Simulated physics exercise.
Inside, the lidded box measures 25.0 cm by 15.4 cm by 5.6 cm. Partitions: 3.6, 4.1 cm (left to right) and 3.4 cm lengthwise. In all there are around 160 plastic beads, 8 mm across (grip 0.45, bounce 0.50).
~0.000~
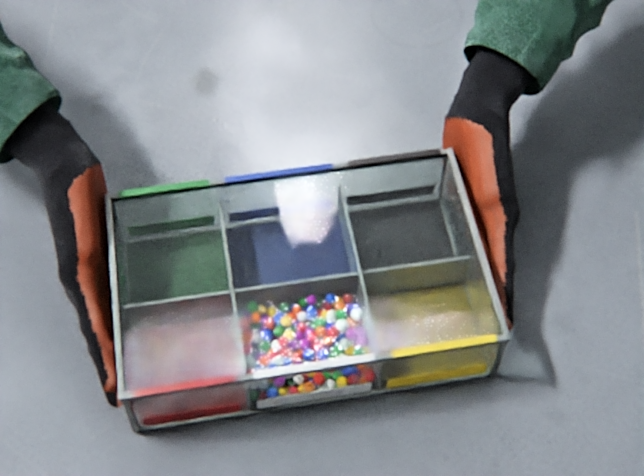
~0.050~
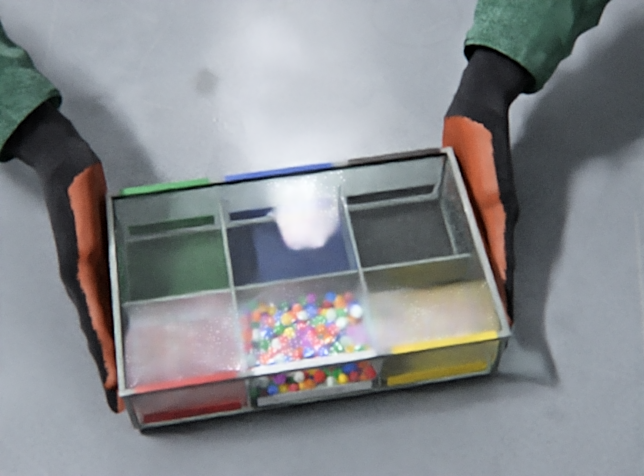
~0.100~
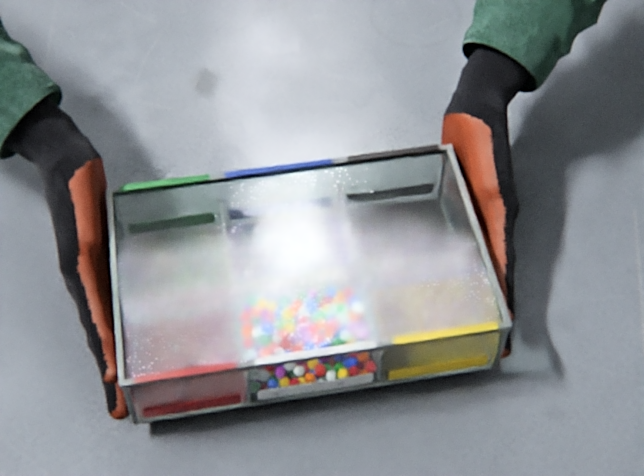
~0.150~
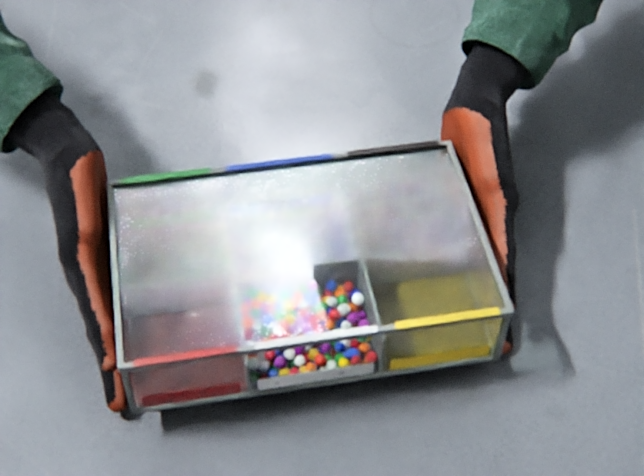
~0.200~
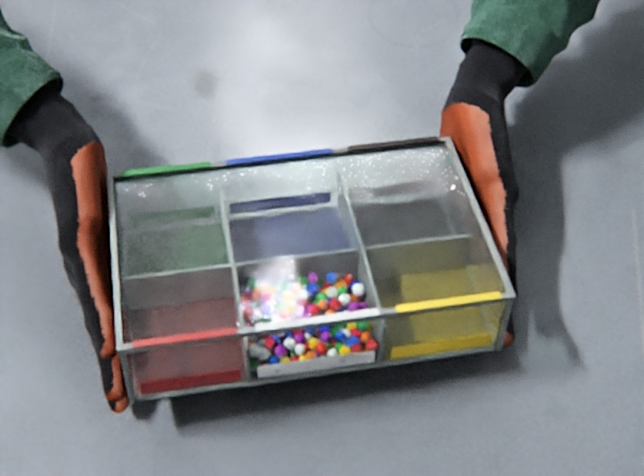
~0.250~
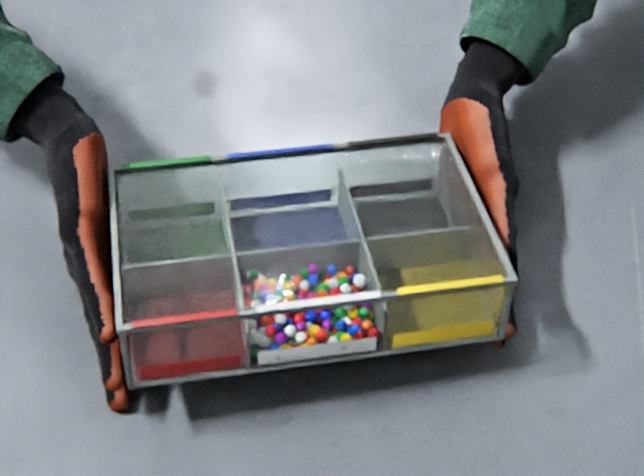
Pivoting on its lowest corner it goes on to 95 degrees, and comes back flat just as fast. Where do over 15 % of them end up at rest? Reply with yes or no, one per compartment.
Red no, blue yes, green no, yellow no, white yes, black yes.
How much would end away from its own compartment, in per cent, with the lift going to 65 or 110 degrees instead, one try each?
Try one gives around 5 %, try two around 100 %.
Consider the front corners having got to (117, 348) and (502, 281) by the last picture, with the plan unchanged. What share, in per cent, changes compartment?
About 65 per cent.
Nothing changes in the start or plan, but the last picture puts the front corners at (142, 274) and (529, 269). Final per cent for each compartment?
Red 0, blue 20, green 0, yellow 0, white 35, black 40.
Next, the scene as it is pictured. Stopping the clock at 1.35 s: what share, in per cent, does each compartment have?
Shares - red: 0; blue: 15; green: 0; yellow: 0; white: 80; black: 5.
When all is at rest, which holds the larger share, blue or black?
I'd say the blue side has more in it.
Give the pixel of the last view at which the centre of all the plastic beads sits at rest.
Est. centre at rest: (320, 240) px.
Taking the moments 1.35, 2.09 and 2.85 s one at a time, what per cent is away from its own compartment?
Around 20, then 70, then 70.
After 1.35 s, tilt 95 degrees; blue 15 %, white 80 %, black 5 %.
Then, at 2.09 s, tilt 42 degrees; blue 45 %, white 30 %, black 25 %.
After 2.85 s, tilt 0 degrees; blue 45 %, white 30 %, black 25 %.
In the end, at 3.3 s, red 0 %, blue 45 %, green 0 %, yellow 0 %, white 30 %, black 25 %.
